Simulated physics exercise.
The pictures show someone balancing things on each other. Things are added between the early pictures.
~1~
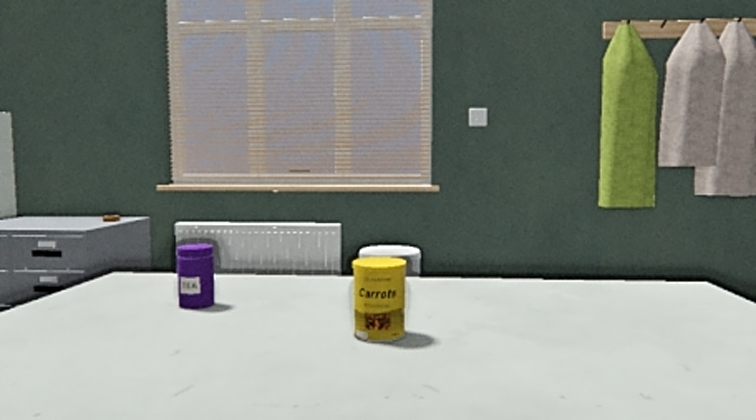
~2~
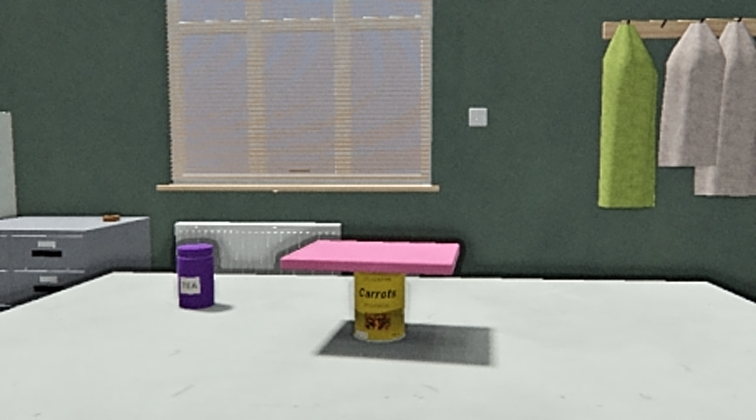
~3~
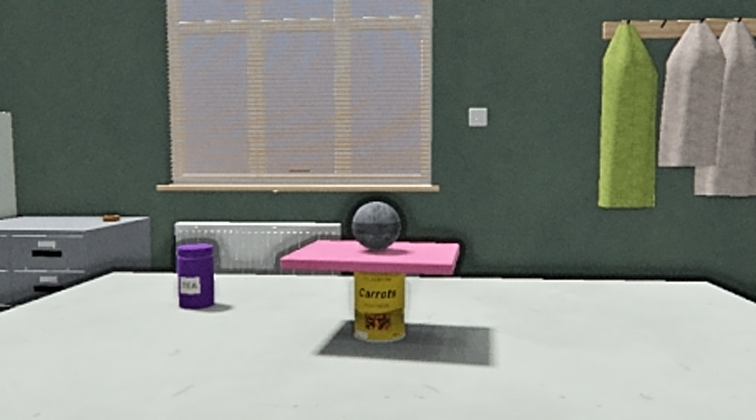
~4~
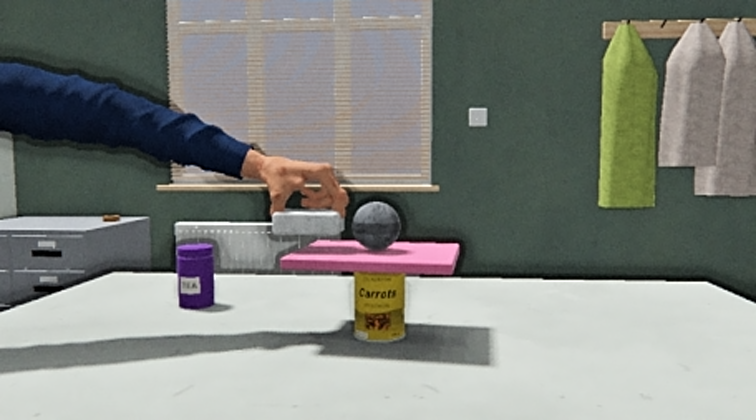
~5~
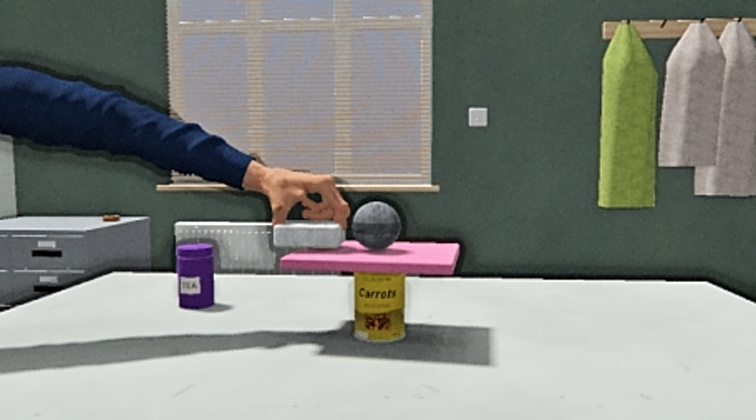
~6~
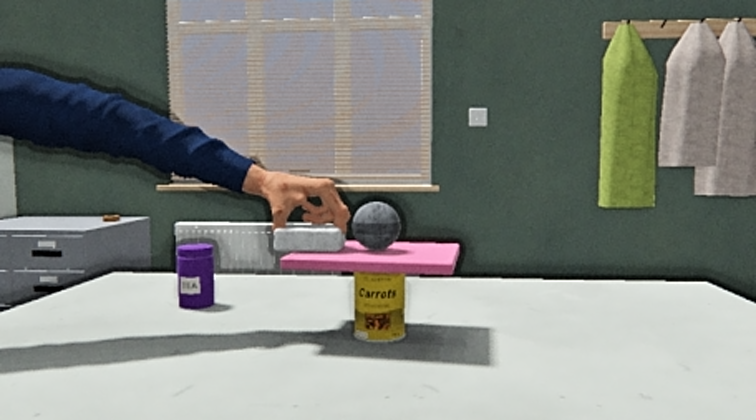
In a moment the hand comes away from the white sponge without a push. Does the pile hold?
In the end the pile holds.
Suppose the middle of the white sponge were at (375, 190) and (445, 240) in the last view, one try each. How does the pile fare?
In the first case it comes apart; in the second case it stays up.
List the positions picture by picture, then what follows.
The last thing is not in view yet, in the first picture.
The last thing is not in view yet; yellow tin (380, 299), in the second picture.
The last thing is not in view yet; grey ball (376, 227), in the third picture.
Still above its spot; white sponge (309, 222); yellow tin (380, 299), in the fourth picture.
Still above its spot; white sponge (310, 234); grey ball (376, 227), in the fifth picture.
Set down, still held; white sponge (310, 238); yellow tin (380, 299), in the sixth picture.
Then, 0.50 s later than the last frame, all is still.
Then, 1.20 s later than the last frame, white sponge resting near (310, 238).
When it is over, all 5 as before. End places, in pixels of the last picture, white sponge near (310, 239). The pile keeps its balance.
